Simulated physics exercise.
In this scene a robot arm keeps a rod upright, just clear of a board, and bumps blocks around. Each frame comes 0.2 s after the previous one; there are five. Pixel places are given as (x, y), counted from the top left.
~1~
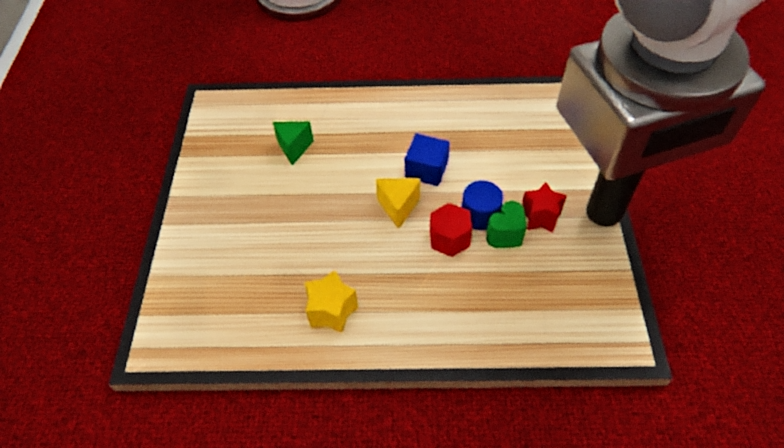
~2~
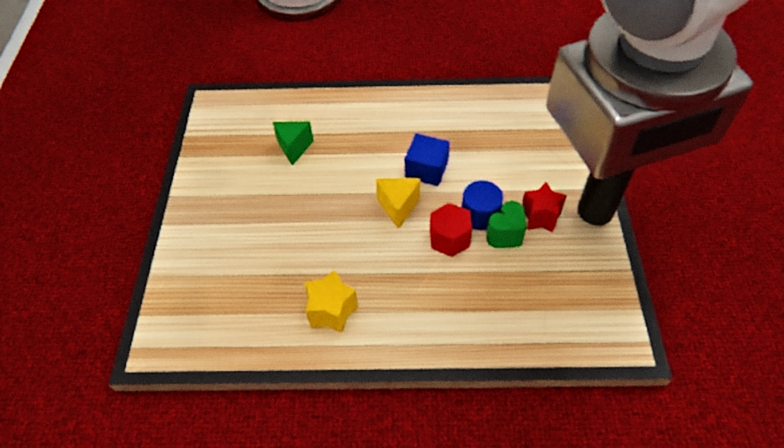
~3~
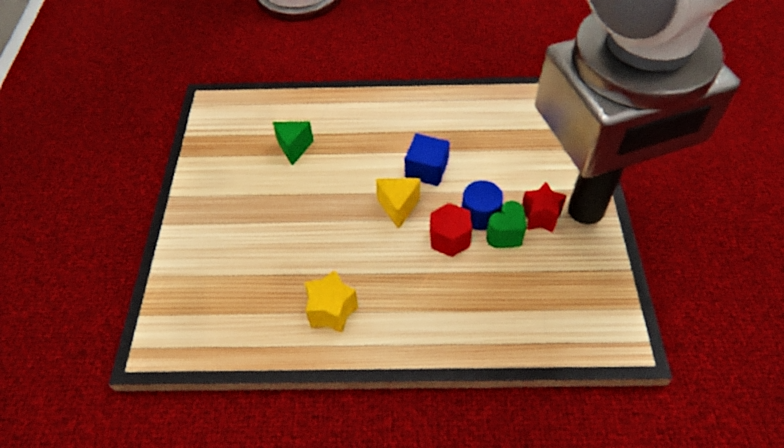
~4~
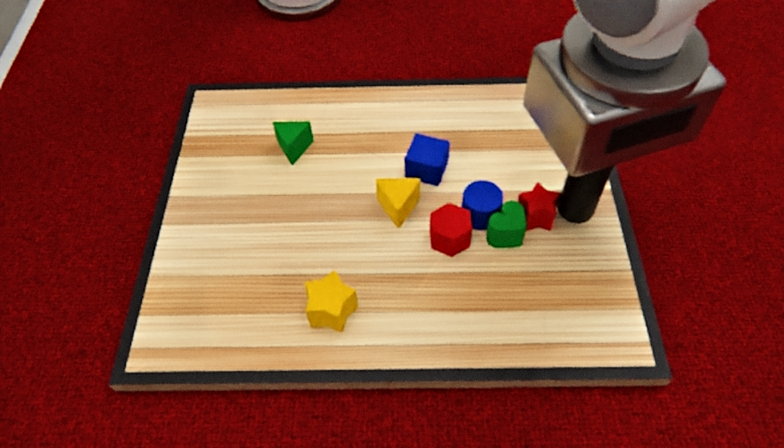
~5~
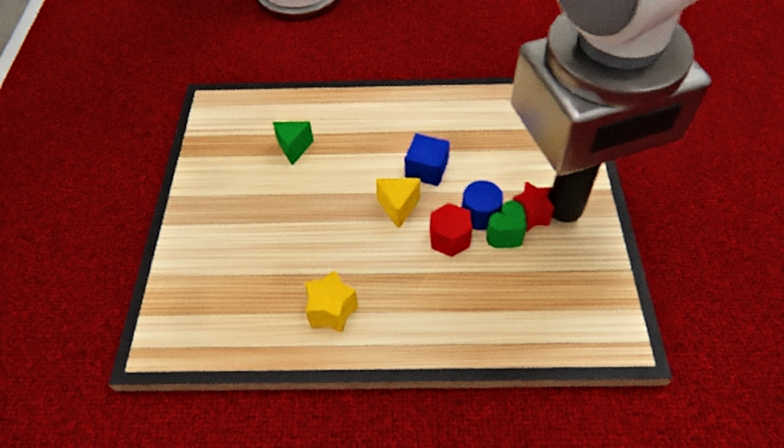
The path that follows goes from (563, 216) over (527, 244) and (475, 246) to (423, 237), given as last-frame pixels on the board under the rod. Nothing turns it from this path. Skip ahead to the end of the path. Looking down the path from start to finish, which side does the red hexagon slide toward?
The right-hand side.
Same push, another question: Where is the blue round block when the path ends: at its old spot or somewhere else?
It is no longer where it was.
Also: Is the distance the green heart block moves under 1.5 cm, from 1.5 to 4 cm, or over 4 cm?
Covers over 4 cm.
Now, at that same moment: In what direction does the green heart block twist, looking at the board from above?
Looking down on the board, it turns counter-clockwise.
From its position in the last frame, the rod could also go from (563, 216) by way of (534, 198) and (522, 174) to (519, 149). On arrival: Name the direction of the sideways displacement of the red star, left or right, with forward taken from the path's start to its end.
The shift is to the left of that direction.
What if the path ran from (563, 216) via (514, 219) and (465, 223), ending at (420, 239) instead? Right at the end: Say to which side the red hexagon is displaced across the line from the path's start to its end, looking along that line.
Shifted left.
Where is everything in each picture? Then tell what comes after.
Rod's lower end (604, 213); red hexagon (451, 220); blue round block (483, 195); green heart block (510, 217); red star (546, 198), in the first picture.
Rod (595, 212); blocks still, in the second picture.
Rod (585, 211); blocks still, in the third picture.
Rod (575, 210); red star (541, 198), in the fourth picture.
Rod (565, 209); red hexagon (451, 220); blue round block (483, 195); green heart block (510, 217); red star (535, 197), in the fifth picture.
The first path, step by step. One third of the way, rod (527, 238); red hexagon (439, 223), turned 35° clockwise; blue round block (474, 194); green heart block (470, 238); red star (497, 218), turned 15° clockwise.
Two thirds of the way, rod (475, 240); red hexagon (398, 216), turned 55° clockwise; blue round block (458, 191); green heart block (417, 247), turned 15° anticlockwise; red star (442, 225).
At the end, rod (423, 231); red hexagon (355, 218), turned 85° clockwise; blue round block (458, 191); green heart block (383, 259), turned 60° anticlockwise; red star (391, 227), turned 20° anticlockwise.
